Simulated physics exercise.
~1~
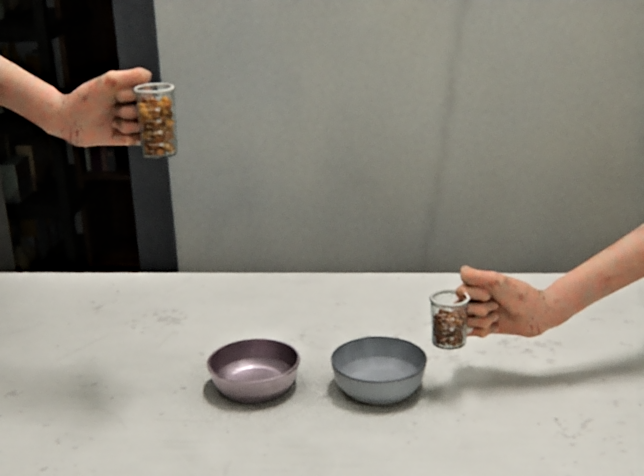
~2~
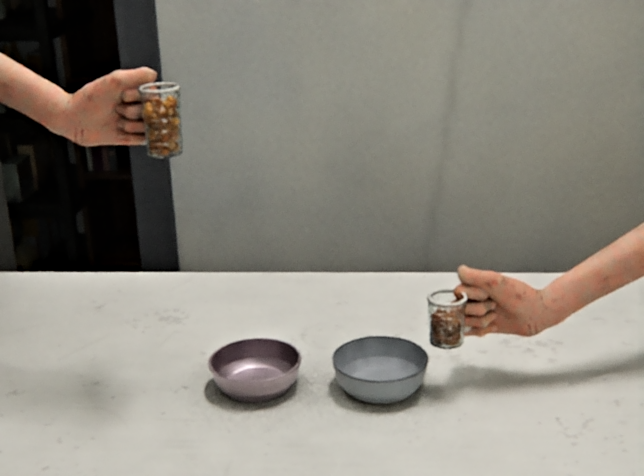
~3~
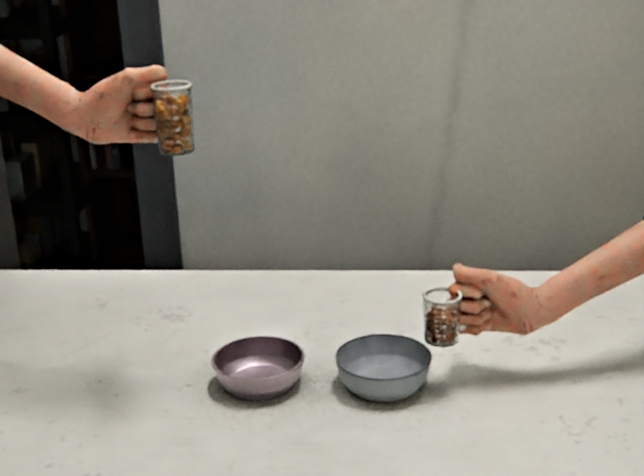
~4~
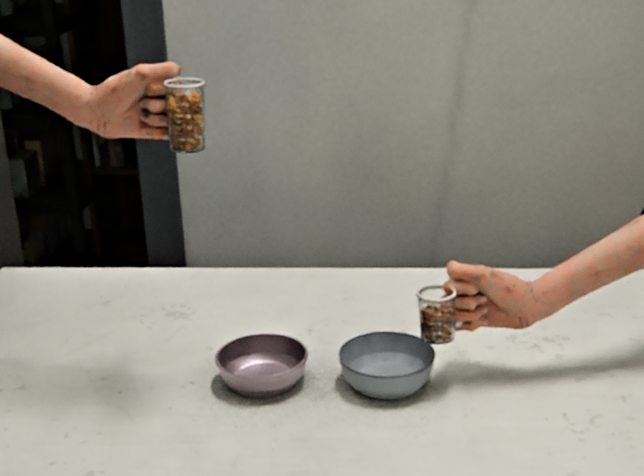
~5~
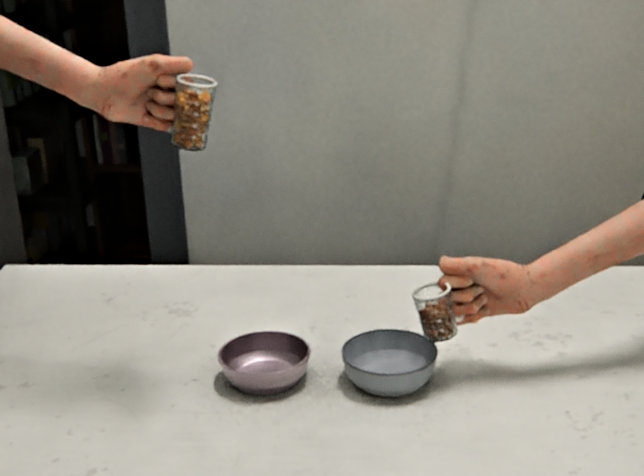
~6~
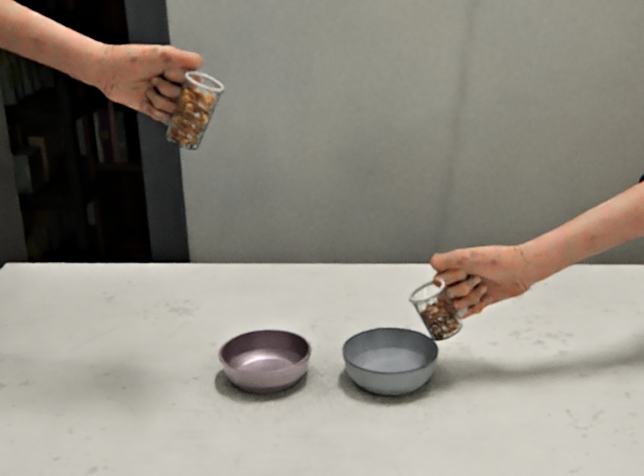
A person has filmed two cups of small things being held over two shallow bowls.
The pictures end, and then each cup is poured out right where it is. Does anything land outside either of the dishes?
In order: Left dish sheds bits; right dish does not spill.
Then, 0.33 s later than the last frame, left, every one still in the cup; right, every one still in the cup.
Then, 0.68 s later than the last frame, left, every one still in the cup; right, almost all still in the cup, just a few in the dish, just a few in the air.
Then, 1.10 s later than the last frame, left, roughly half still in the cup, about a tenth in the dish, roughly half in the air; right, about a tenth still in the cup, almost all in the dish, just a few in the air.
When it is over, left, the larger part in the dish, about a tenth outside the dish; right, every one in the dish, not one outside the dish.
